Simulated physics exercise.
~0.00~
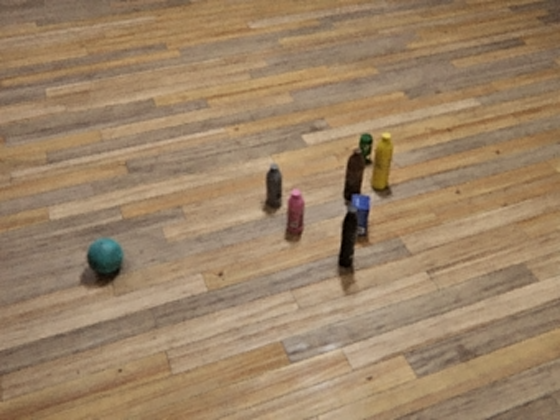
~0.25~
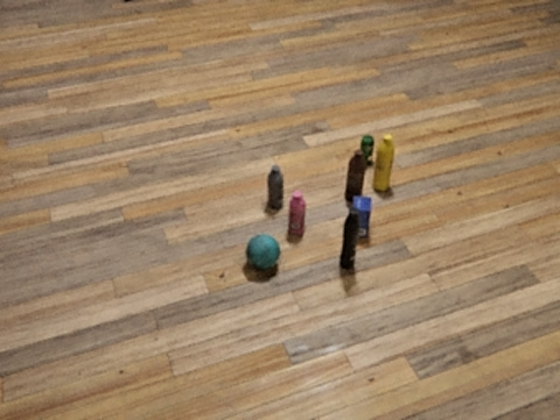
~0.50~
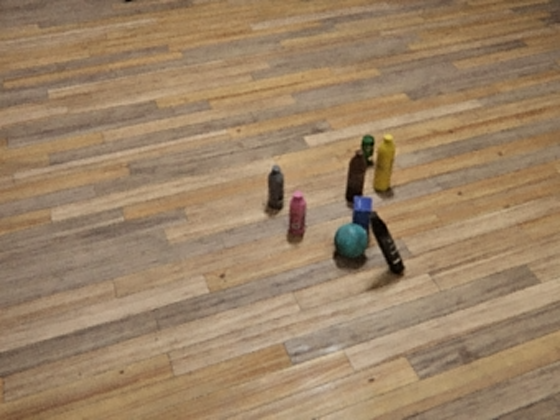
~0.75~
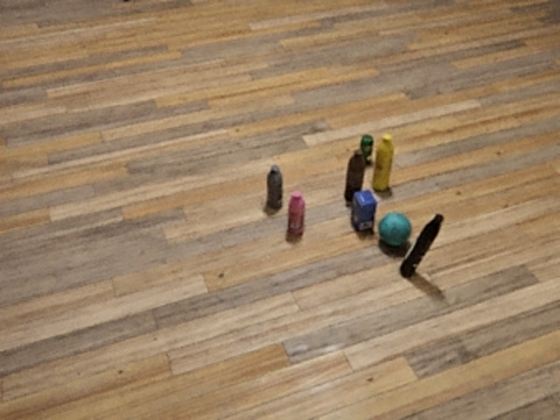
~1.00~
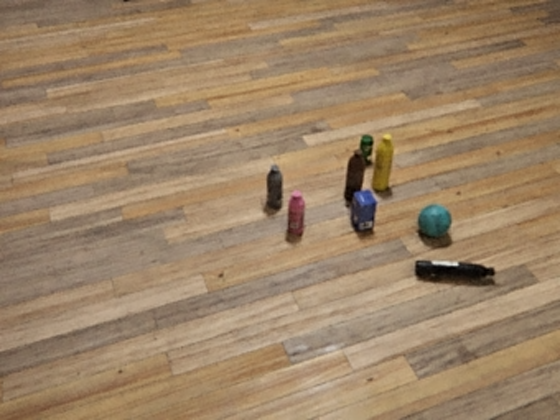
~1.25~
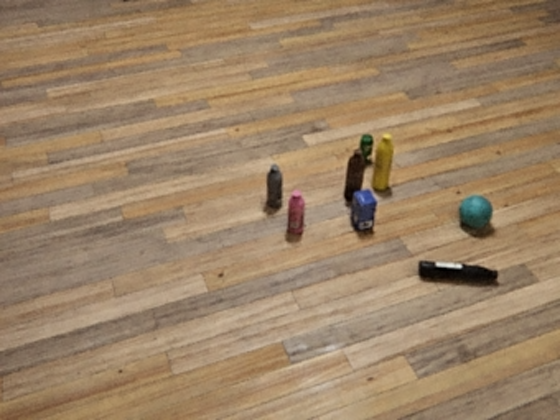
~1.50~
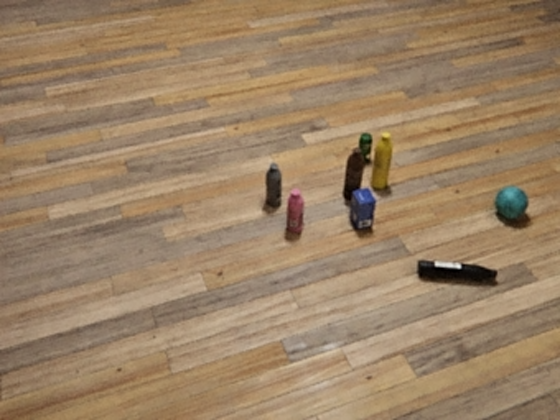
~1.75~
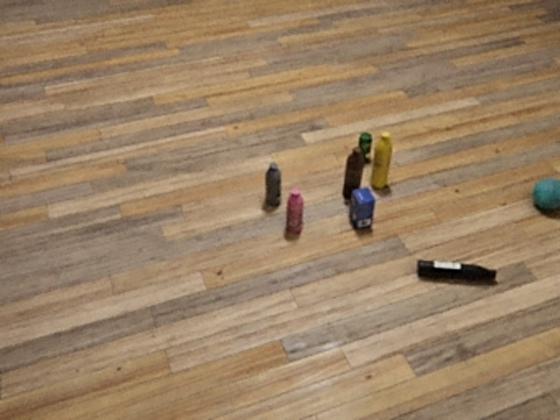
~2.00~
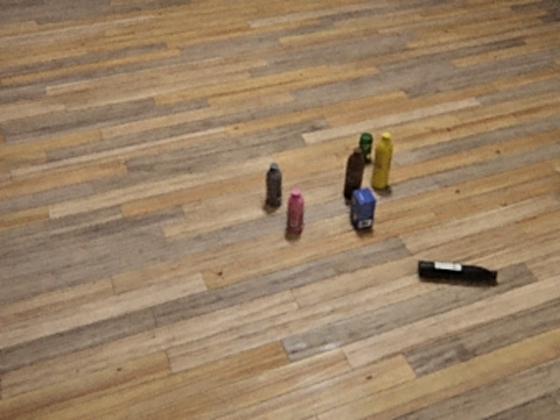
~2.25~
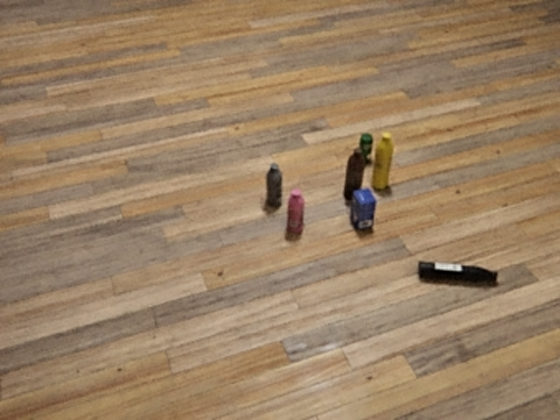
A turquoise ball rolled in from the left across a wooden floor, passed the pink bottle and struck the black bottle, which toppled onto its side; the ball rolled out of view at the right, leaving the other items standing.
